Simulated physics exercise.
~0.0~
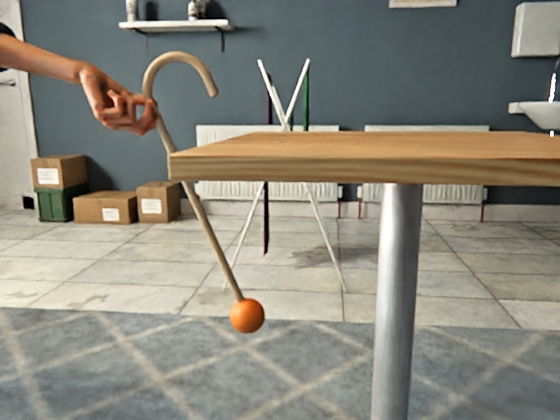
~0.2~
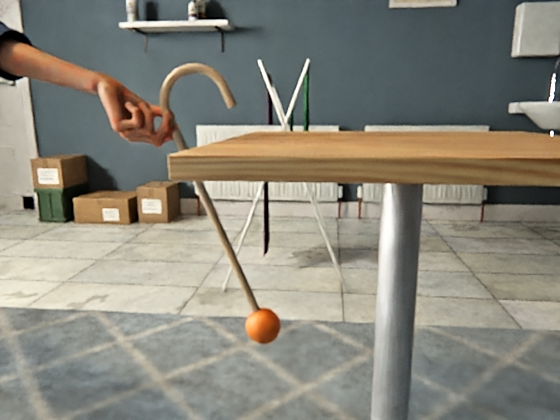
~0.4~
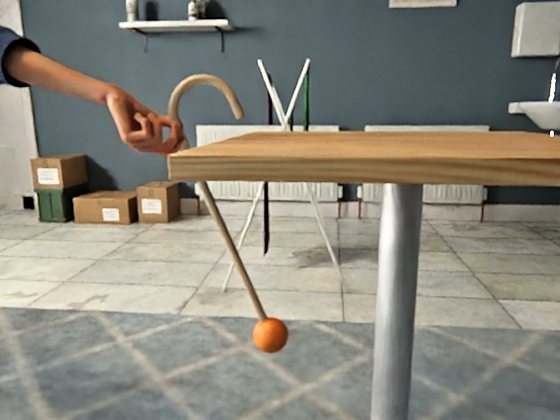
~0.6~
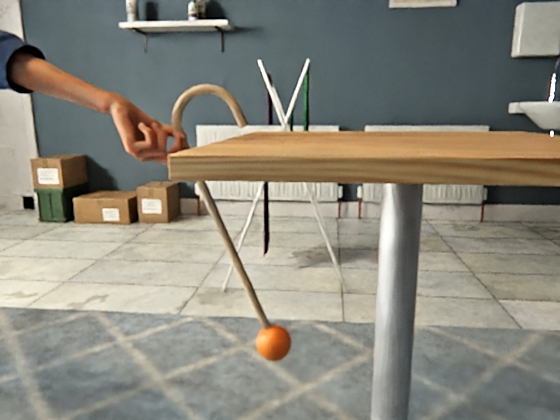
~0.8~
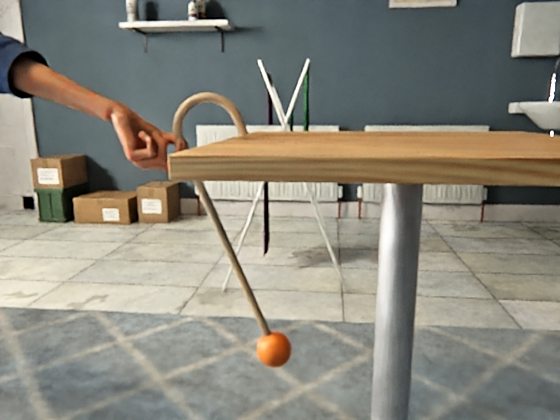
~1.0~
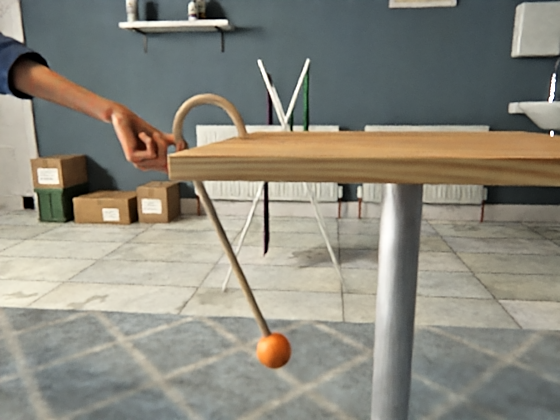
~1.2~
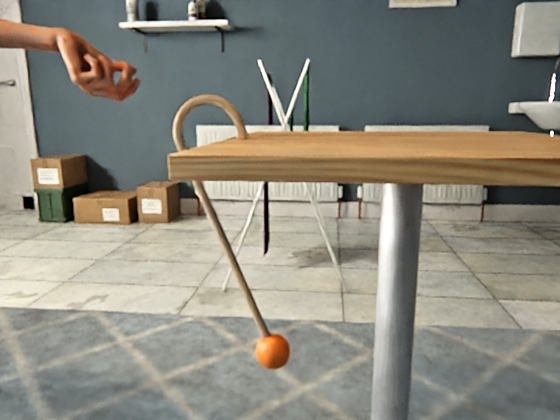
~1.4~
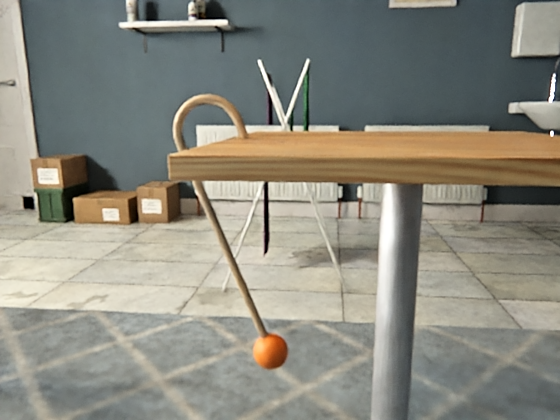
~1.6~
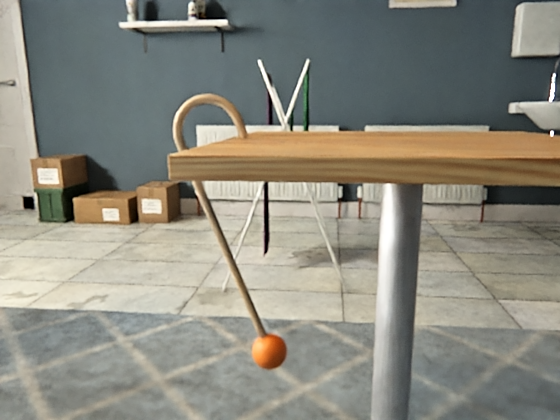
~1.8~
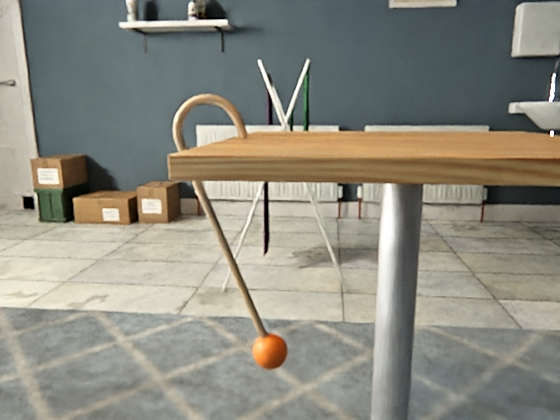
The video shows a hand moving a hooked wooden stick with an orange ball at its lower end rightward and down onto the edge of a wooden table. The hand lets go and withdraws to the left, and the stick stays hanging by its crook, slanted beneath the tabletop.
